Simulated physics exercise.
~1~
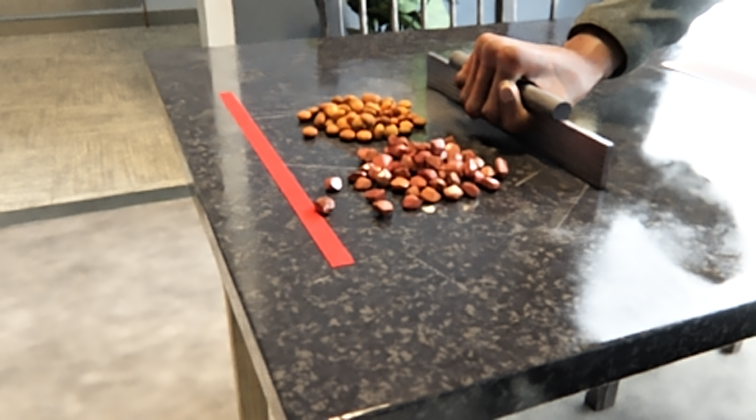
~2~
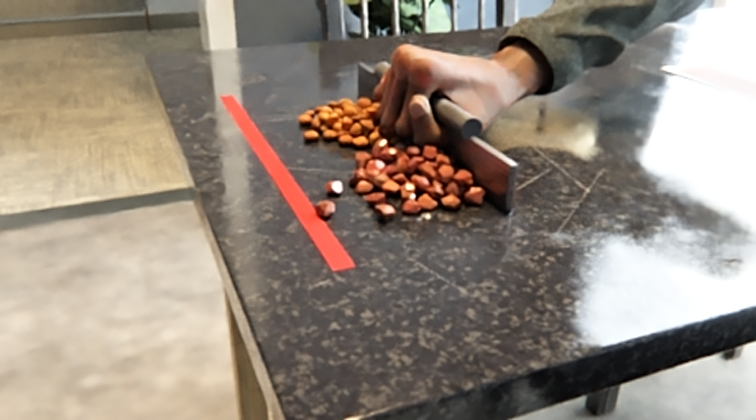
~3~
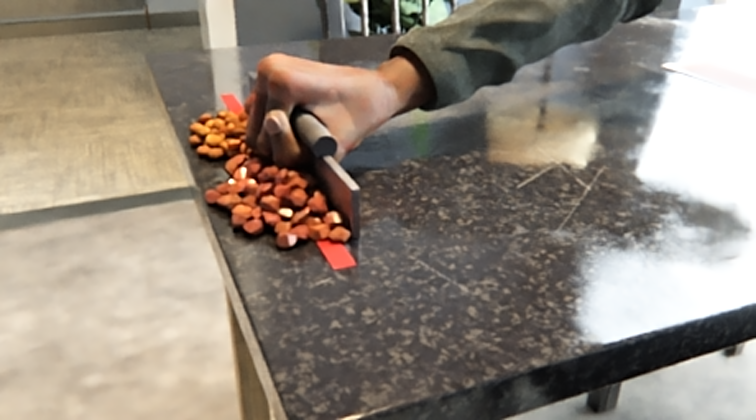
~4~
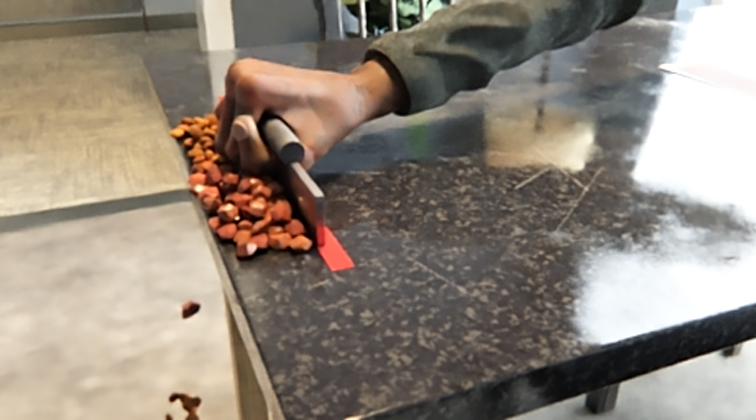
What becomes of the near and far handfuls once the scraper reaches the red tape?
Each handful loses some of its bits over the left end of the table to the floor, while most of both stay on top, bunched at the edge.
A hand in a dark sleeve reaches in from the upper right and pushes a flat scraper leftward across a dark speckled table, seen from above at an angle by a slightly swaying camera. Ahead of the blade lie two handfuls of nut-like bits, reddish-brown on the near side and orange-tan on the far side, with a strip of red tape beyond them. The scraper gathers both piles and sweeps them over the tape toward the table's left end. It stops at the tape, with a few bits dropping toward the floor and most still crowded at the edge.
